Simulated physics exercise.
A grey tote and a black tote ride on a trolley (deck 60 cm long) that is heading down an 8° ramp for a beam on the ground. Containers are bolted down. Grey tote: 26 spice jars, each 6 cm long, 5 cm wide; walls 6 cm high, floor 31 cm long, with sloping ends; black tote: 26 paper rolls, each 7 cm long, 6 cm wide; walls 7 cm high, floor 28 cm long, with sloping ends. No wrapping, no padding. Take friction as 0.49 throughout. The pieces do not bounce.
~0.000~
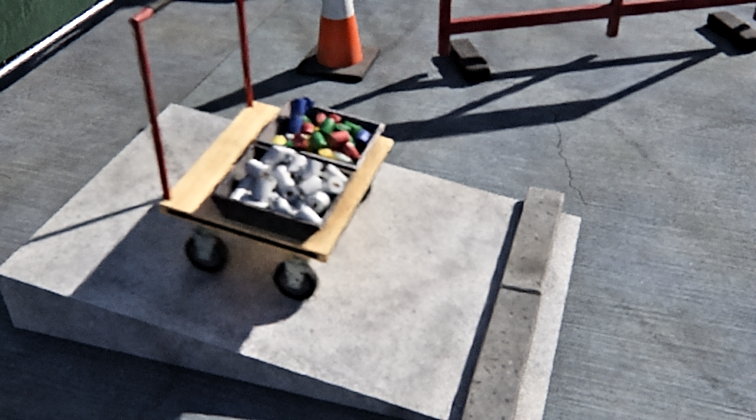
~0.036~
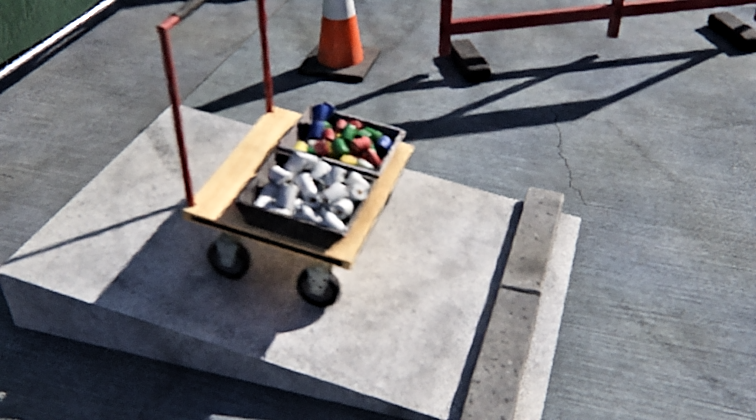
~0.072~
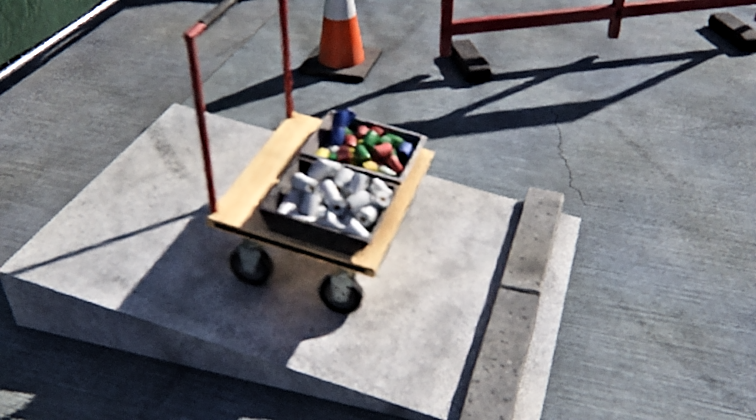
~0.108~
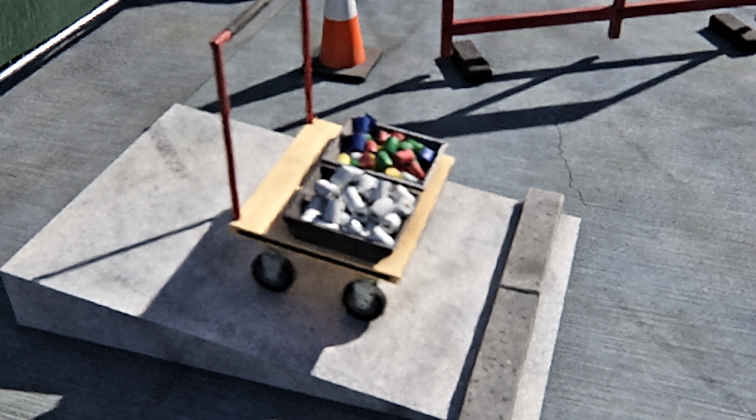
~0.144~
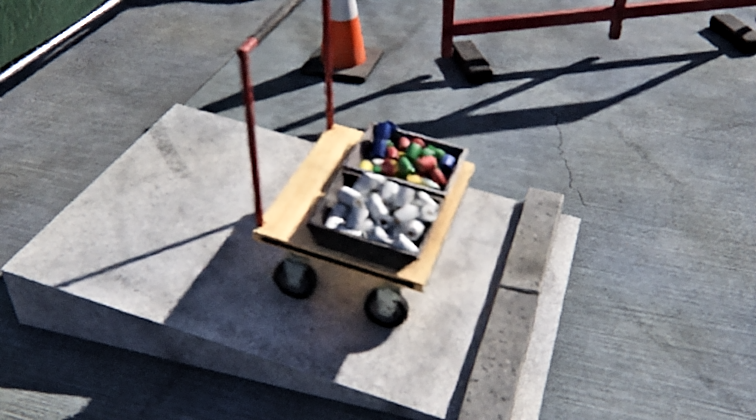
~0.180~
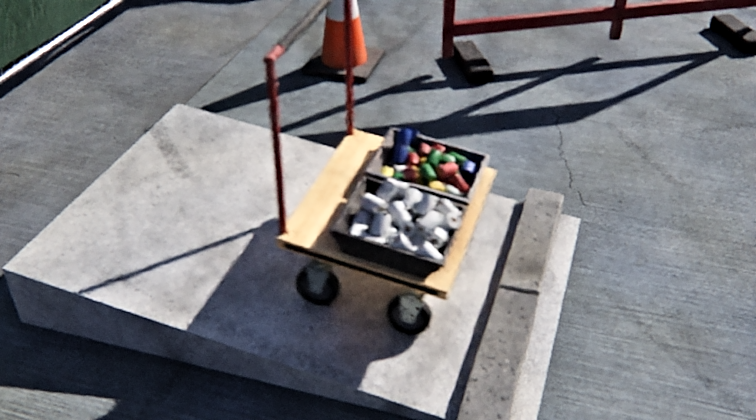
A trolley with a red handle, carrying one tote of colourful jars and another of white rolls, rolled steadily down a pale ramp toward the right, drawing closer to a beam near the bottom.
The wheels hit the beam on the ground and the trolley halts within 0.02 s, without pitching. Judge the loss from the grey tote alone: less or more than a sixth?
The grey tote loses over a sixth of its spice jars.
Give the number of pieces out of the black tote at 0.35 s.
Out by then, roughly: Black tote 6.
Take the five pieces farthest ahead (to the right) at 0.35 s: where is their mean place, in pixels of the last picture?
At about (622, 247).
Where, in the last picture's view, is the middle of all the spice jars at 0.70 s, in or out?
Near (532, 195).
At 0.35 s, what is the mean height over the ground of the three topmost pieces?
Some 80 cm up.
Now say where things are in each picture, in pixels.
In the first picture (places track the rim corner closest to us here), grey tote (its farthest corner) (291, 99); black tote (319, 226); 60 cm to go; all still inside.
Grey tote (311, 105); black tote (343, 233); 52 cm to go, in the second picture.
Grey tote (332, 111); black tote (368, 240); 43 cm to go, in the third picture.
Grey tote (352, 117); black tote (392, 248); 35 cm to go, in the fourth picture.
Grey tote (373, 123); black tote (417, 255); 27 cm to go, in the fifth picture.
Grey tote (393, 128); black tote (441, 263); 18 cm to go; all still inside, in the sixth picture.
After 0.25 s, impact.
After 0.35 s, the grey tote is down by 3 of 26 and the black tote is down by 6 of 26.
After 0.47 s, the grey tote is down by 13 of 26 and the black tote is down by 14 of 26.
After 0.70 s, the grey tote is down by 15 of 26 and the black tote is down by 14 of 26.
Final count (at 1.20 s), the grey tote is down by 15 of 26 and the black tote is down by 14 of 26. Asked share, 15 of 26, 58 per cent.
